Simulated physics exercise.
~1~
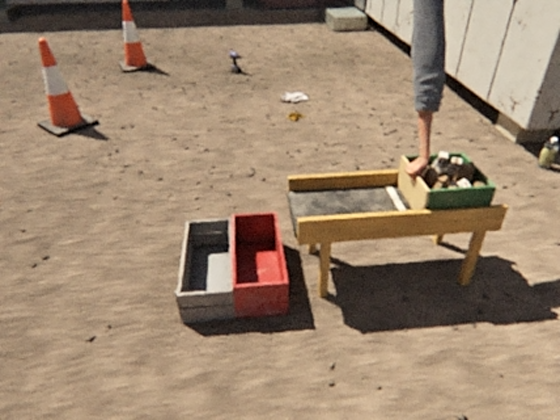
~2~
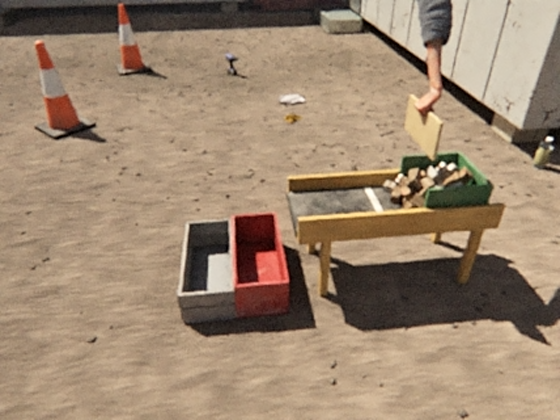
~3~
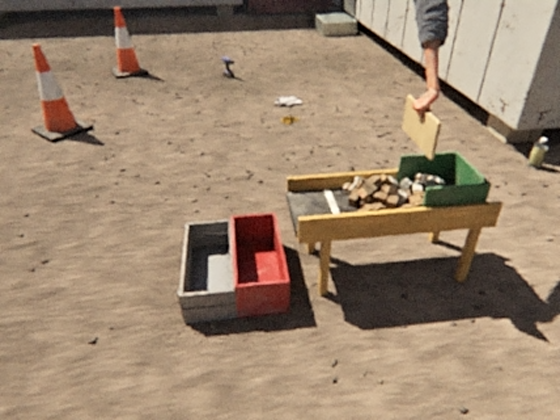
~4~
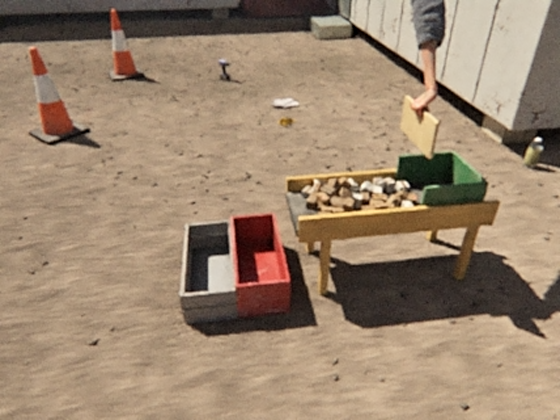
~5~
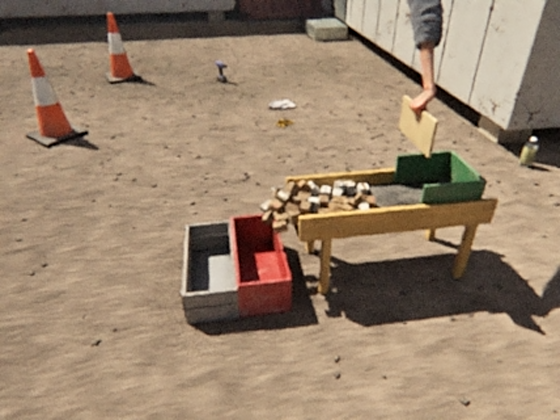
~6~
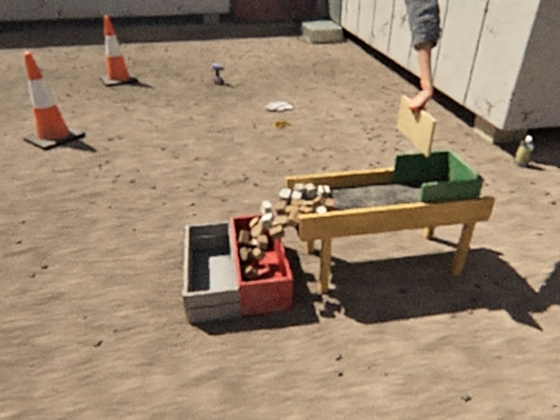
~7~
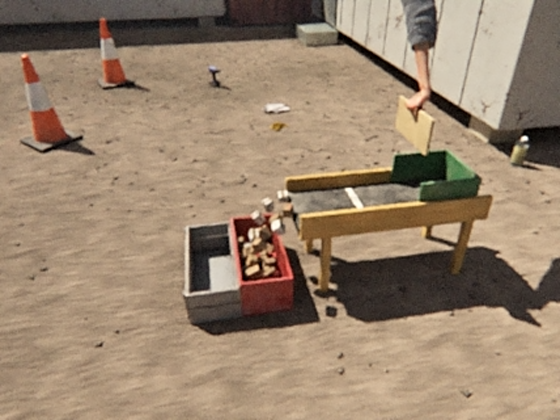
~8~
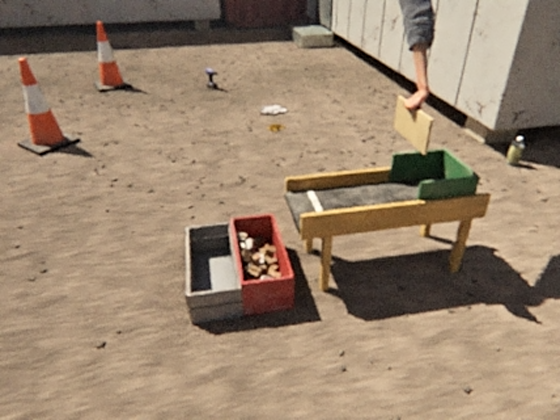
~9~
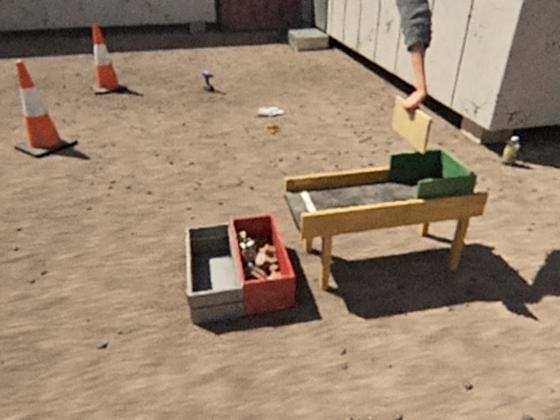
On sandy ground, a hand lifts a gate and a belt carries little parcels left, dropping them into a red tub.
